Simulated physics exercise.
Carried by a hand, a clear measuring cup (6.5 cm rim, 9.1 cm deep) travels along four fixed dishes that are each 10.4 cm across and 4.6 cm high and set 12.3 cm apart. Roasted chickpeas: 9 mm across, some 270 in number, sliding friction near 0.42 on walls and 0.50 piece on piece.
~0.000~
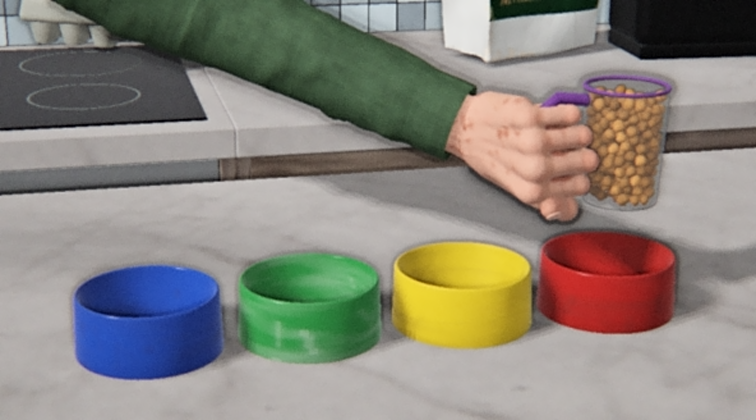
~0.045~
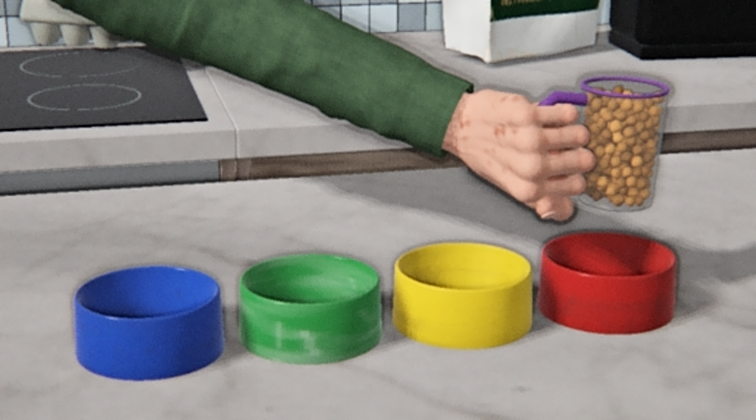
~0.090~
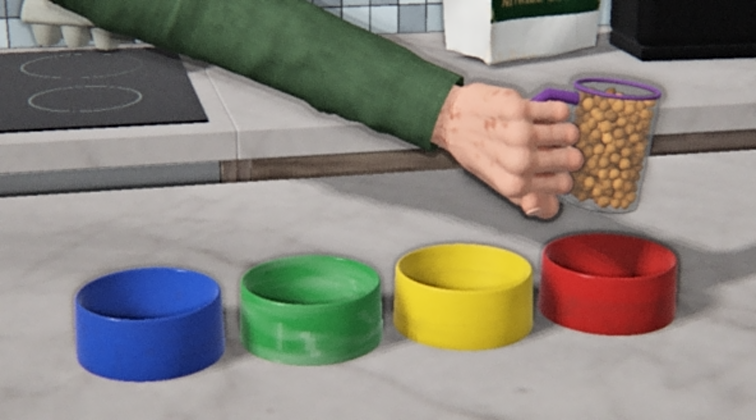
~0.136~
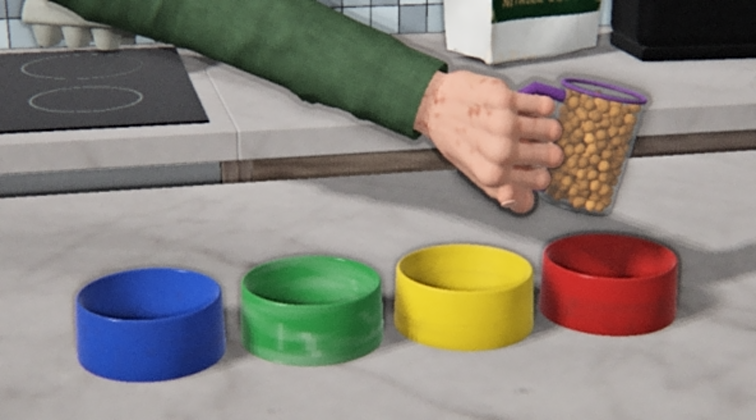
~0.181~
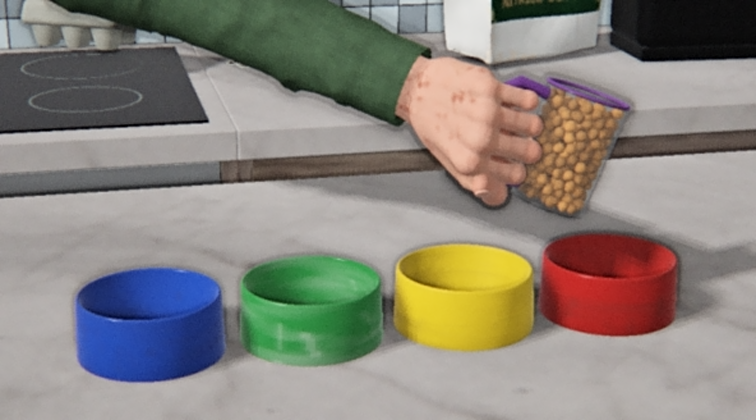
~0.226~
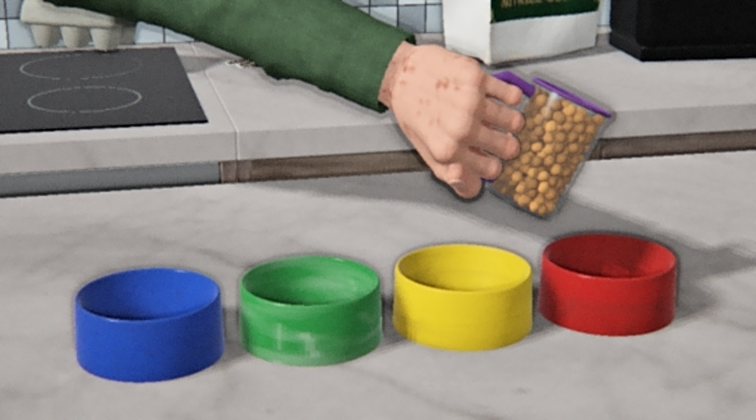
A hand moving a clear cup of roasted chickpeas leftward while tilting it rightward above four colourful dishes on a marble counter.
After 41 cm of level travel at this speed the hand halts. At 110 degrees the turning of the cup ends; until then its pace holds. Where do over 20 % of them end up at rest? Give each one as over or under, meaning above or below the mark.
Red dish: Under, blue dish: Over, green dish: Over, yellow dish: Under, counter: Under.
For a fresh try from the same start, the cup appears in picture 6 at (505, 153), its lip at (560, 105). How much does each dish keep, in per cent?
Red: 0 / blue: 90 / green: 0 / yellow: 0.
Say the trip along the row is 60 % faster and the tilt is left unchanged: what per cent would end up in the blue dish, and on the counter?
In that case: Blue 90, and counter 10.
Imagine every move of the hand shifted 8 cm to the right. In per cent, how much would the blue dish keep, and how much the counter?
Blue 0; counter 10.
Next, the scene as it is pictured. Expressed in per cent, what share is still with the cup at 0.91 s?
I'd put it at roughly 65 per cent.
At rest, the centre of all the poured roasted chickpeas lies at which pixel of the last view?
Approximately (201, 334) in the last view.
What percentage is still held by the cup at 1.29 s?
35 per cent.
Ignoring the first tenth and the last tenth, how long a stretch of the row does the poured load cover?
15 centimetres.
After 0.64 s, tilt 90 degrees; cup holds 95 %.
Then, at 0.91 s, tilt 110 degrees; cup holds 65 %, green 25 %.
Then, at 1.29 s, tilt 110 degrees; cup holds 35 %, blue 20 %, green 35 %.
At rest (2.6 s), red 0 %, blue 55 %, green 35 %, yellow 0 %, counter 10 %.
